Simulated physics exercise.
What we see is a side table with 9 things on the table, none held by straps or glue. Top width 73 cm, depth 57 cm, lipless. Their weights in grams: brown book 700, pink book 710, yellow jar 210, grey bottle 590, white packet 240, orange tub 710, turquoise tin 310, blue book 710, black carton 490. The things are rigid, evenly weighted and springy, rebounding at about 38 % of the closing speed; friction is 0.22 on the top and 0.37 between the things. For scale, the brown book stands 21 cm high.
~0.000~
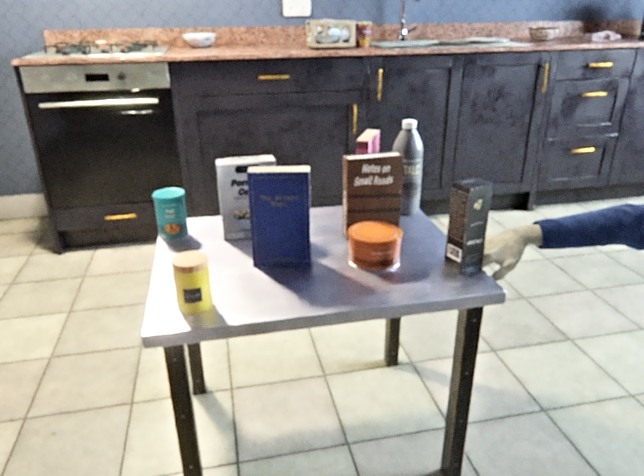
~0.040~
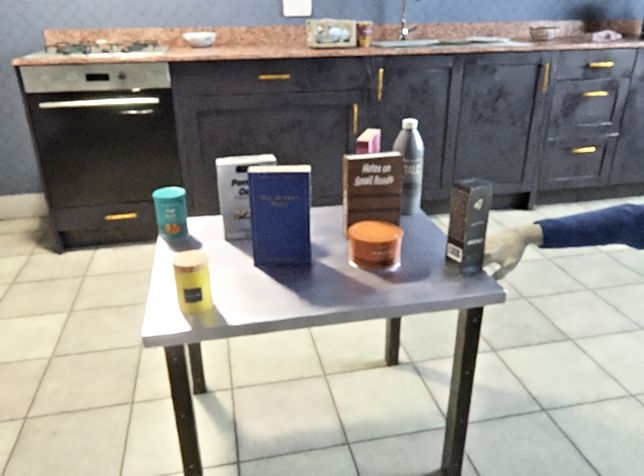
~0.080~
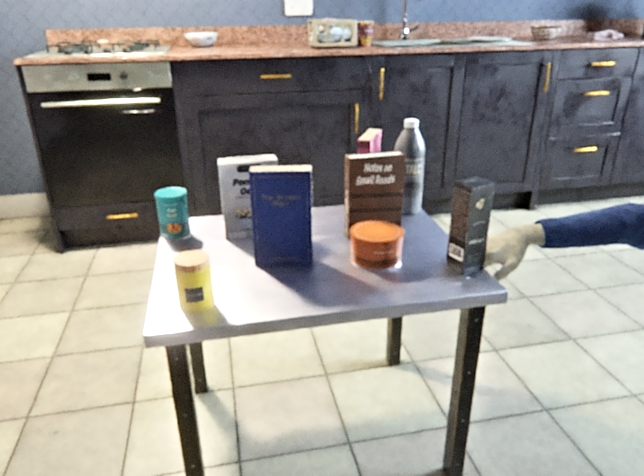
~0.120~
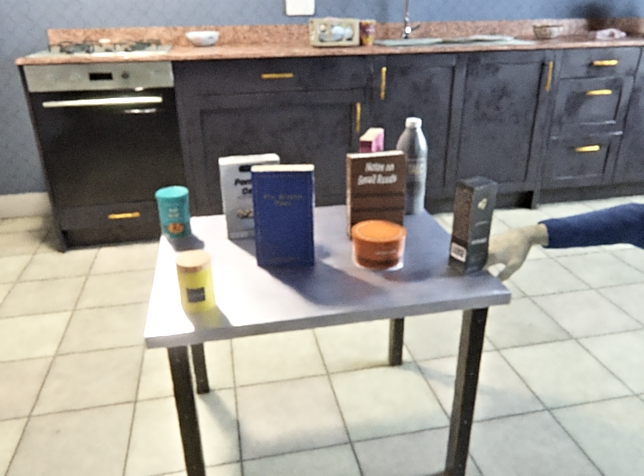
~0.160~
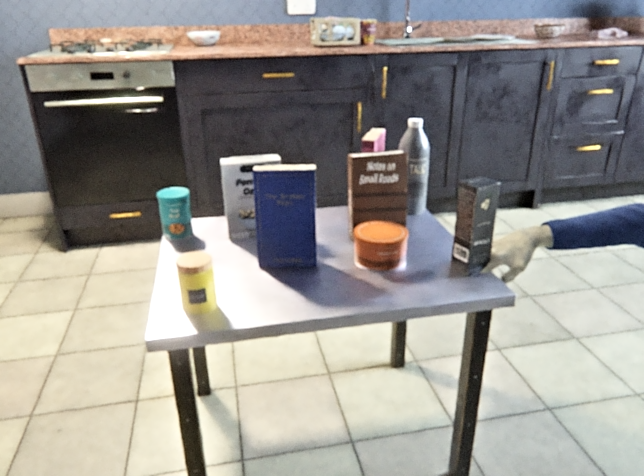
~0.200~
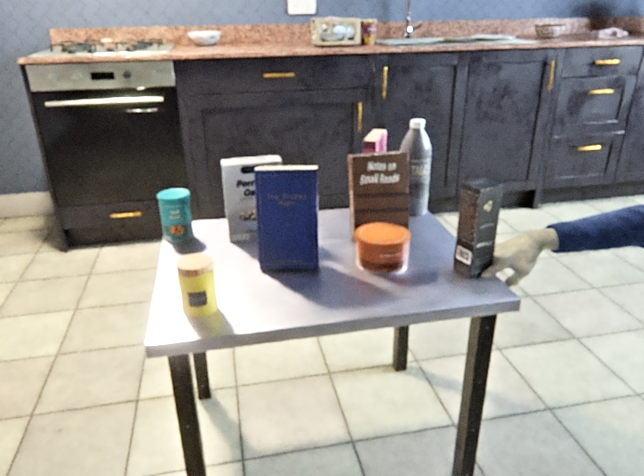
A hand at the right edge slowly shifts a table crowded with items slightly right.
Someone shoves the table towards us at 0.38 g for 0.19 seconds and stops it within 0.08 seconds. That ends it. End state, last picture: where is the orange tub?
Roughly (397, 270).
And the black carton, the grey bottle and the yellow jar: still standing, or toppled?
In the last frame the black carton remains up, the grey bottle remains up and the yellow jar remains up.
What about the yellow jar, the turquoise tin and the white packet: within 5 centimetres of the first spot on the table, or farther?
The yellow jar holds its spot; the turquoise tin stays put; the white packet keeps its place.
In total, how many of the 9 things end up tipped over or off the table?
Total: 2.
After 0.40 s, table 9 cm from its start; brown book leaning 48°; blue book leaning 40°; pink book slid 2 cm.
After 0.50 s, table 9 cm from its start; orange tub slid 3 cm near (396, 267); brown book on its side; blue book on its side.
At rest (1.2 s), tipped over on the table, brown book and blue book; the other 7 in place, give or take 5 cm. Seen from the same camera at the end, orange tub near (397, 270).
